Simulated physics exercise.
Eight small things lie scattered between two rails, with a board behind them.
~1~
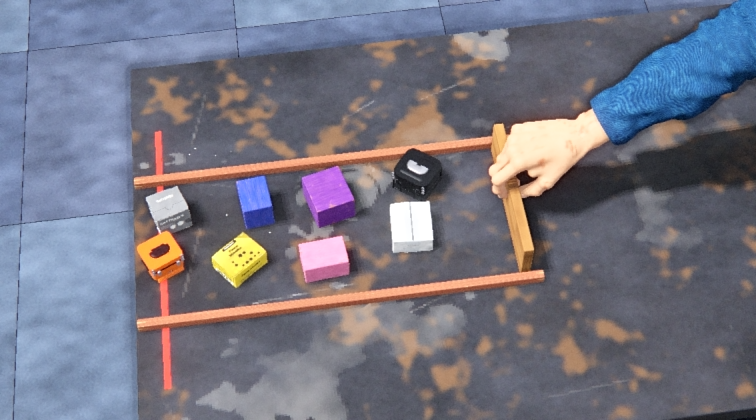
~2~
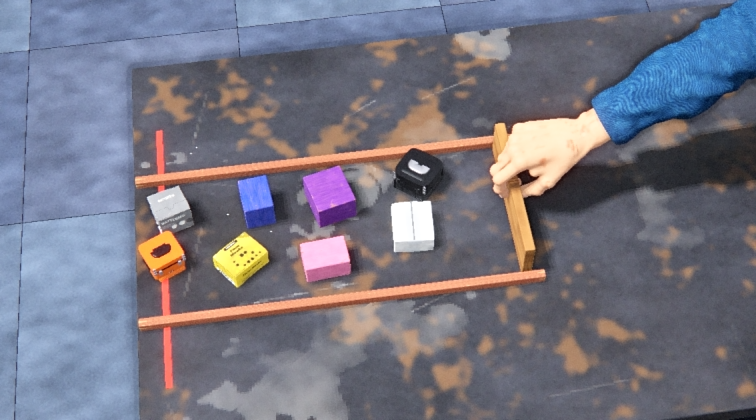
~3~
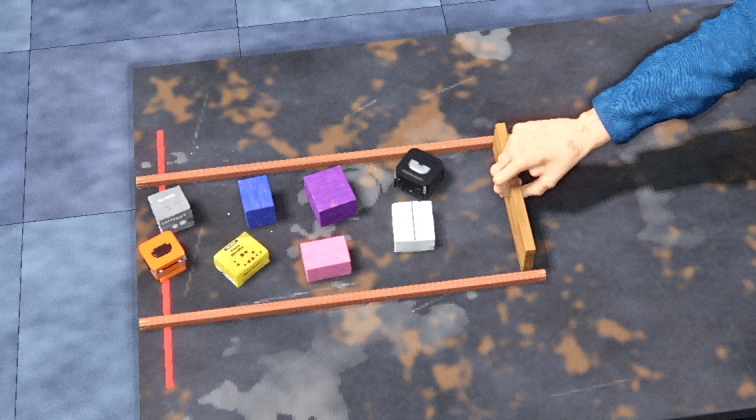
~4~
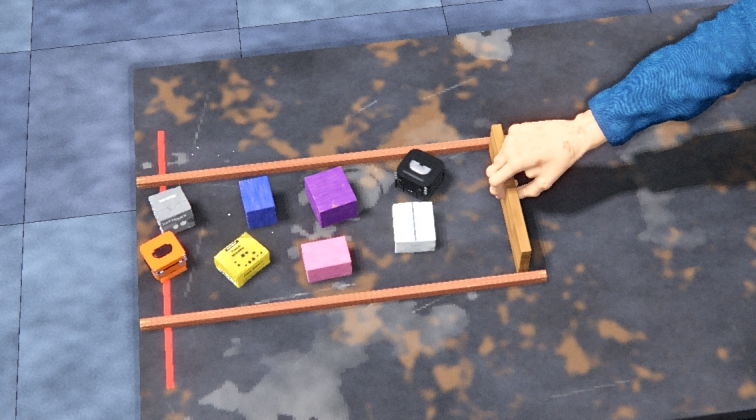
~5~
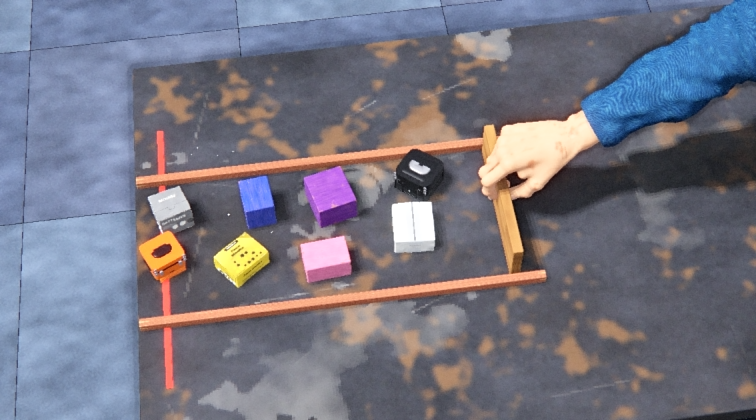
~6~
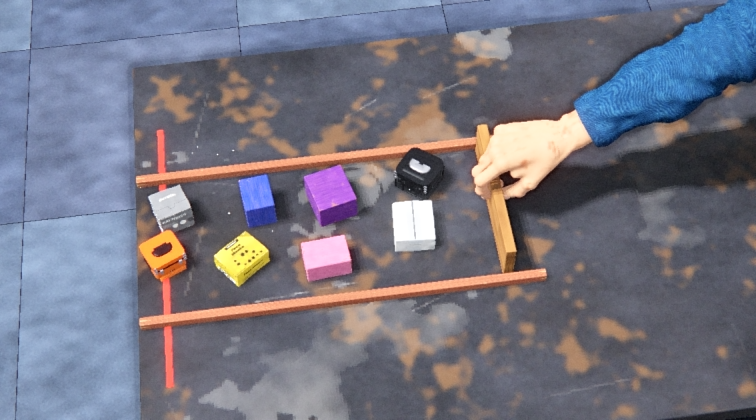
On a dark, blotchy tabletop, eight small boxes and blocks sat still between two rails while a hand in a blue sleeve held a wooden board upright, then slid it slightly left toward them.
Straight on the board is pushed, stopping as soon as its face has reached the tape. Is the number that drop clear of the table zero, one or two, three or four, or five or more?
Turns out five or upwards get shoved off the end.
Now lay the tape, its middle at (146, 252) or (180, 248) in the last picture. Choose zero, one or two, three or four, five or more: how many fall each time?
The falls would be at least five; more than four.
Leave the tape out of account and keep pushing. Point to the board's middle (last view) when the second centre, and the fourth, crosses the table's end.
At (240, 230) for the second, at (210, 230) for the fourth.
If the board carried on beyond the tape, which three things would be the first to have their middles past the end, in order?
The orange case, the grey box, the blue block.
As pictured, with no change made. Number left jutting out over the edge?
Looks like 2 of them.
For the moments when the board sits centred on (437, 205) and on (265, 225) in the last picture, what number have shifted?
1 and 8.
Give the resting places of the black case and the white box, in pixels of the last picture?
Close to (135, 202); the other close to (144, 263).
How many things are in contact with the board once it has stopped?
Number in contact with it: 2.
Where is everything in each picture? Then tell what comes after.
Orange case (162, 258); grey box (170, 212); yellow box (240, 260); board (512, 197); tape (162, 251), in the first picture.
Grey box (171, 211); pink block (326, 259), in the second picture.
Yellow box (242, 259); blue block (258, 202), in the third picture.
Orange case (164, 257); white box (414, 227), in the fourth picture.
Grey box (172, 211); board (502, 199), in the fifth picture.
Orange case (164, 256); grey box (172, 210); yellow box (242, 258); board (495, 198); tape (165, 250), in the sixth picture.
Soon after, none off yet; orange case at rest near (164, 256); grey box at rest near (172, 210); yellow box at rest near (242, 258).
Then, none off yet; orange case moved a little near (152, 259); grey box moved a little near (155, 213); yellow box moved about its own width near (199, 261).
At rest, the number that fall off is five or more; fallen, purple block, pink block, blue block, yellow box, grey box and orange case.
